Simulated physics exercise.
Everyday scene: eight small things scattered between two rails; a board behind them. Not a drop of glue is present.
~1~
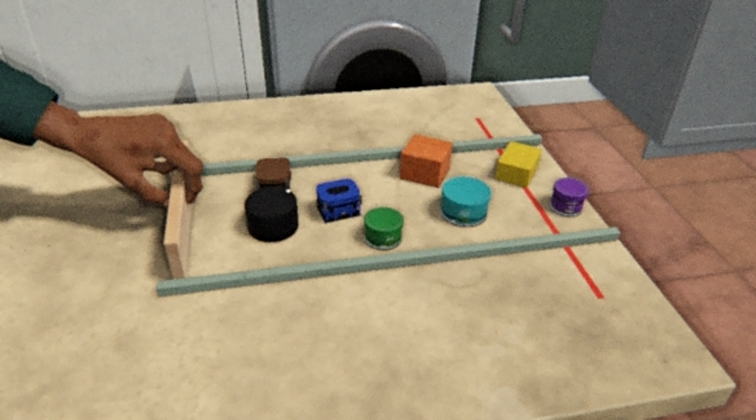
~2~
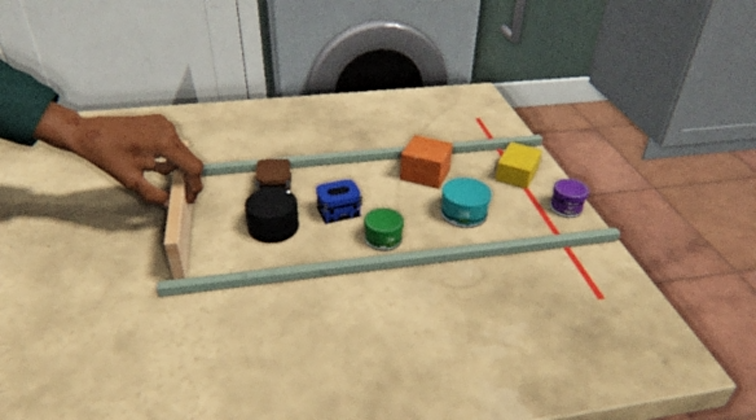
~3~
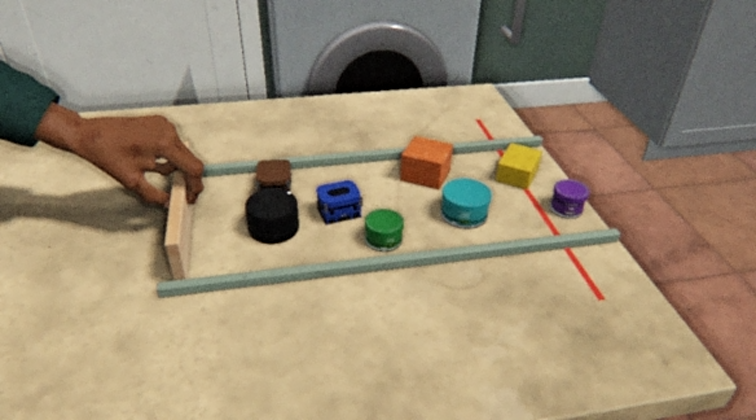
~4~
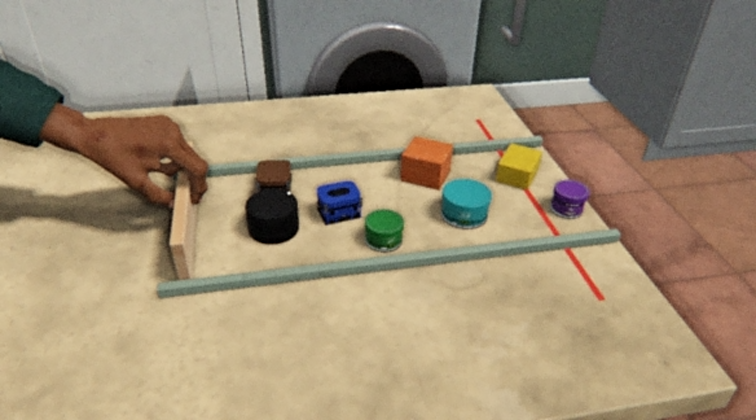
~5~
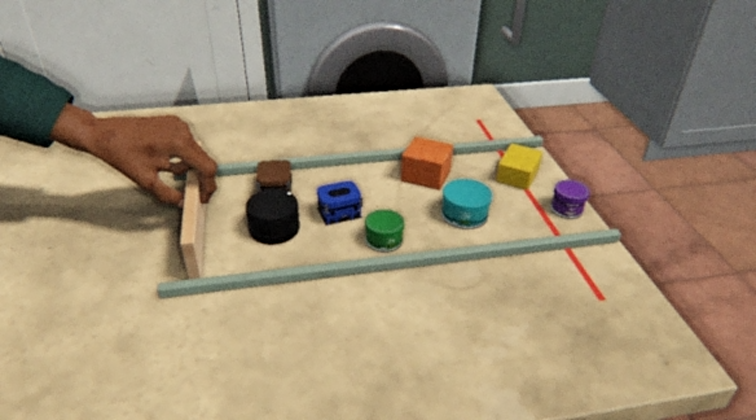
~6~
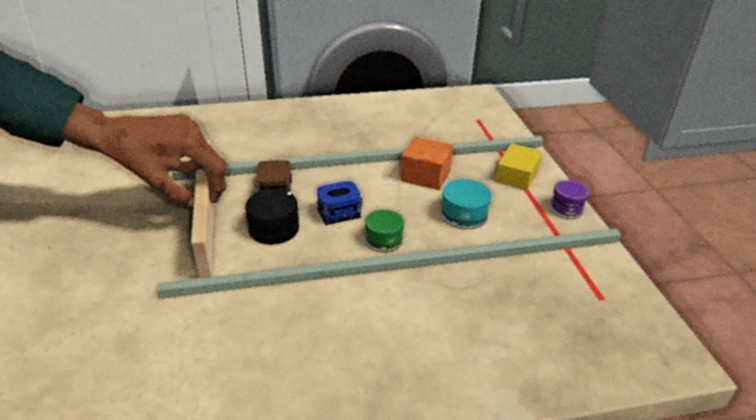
On a kitchen counter, a hand held a wooden board upright behind eight small objects scattered between two rails, then slid it a short way right toward them while the objects stayed put.
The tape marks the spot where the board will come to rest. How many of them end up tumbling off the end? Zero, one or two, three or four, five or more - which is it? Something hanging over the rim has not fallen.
From what I see, the table loses three or four of them.
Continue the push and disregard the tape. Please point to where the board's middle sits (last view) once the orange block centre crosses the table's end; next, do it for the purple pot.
(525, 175) and then (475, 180), give or take.
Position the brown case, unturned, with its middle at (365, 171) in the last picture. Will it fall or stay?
Well, the brown case keeps its place.
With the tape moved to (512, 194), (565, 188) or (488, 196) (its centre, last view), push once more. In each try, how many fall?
Down on the floor: 2, 8 and 1.
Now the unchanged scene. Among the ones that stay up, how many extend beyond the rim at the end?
Count: 2.
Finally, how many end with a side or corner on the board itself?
I count 3 of them.
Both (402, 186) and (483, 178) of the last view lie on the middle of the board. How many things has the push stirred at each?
The counts are 6 and 8.
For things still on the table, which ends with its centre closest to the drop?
It would be the orange block, I'd say.
Soon after, none off yet; purple pot at rest near (569, 199); yellow block at rest near (519, 166); turquoise pot at rest near (466, 204).
After that, none off yet; purple pot at rest near (569, 199); yellow block at rest near (519, 166); turquoise pot displaced about its own width near (511, 202).
In the end, the number that fall off is three or four; gone, turquoise pot, yellow block and purple pot.
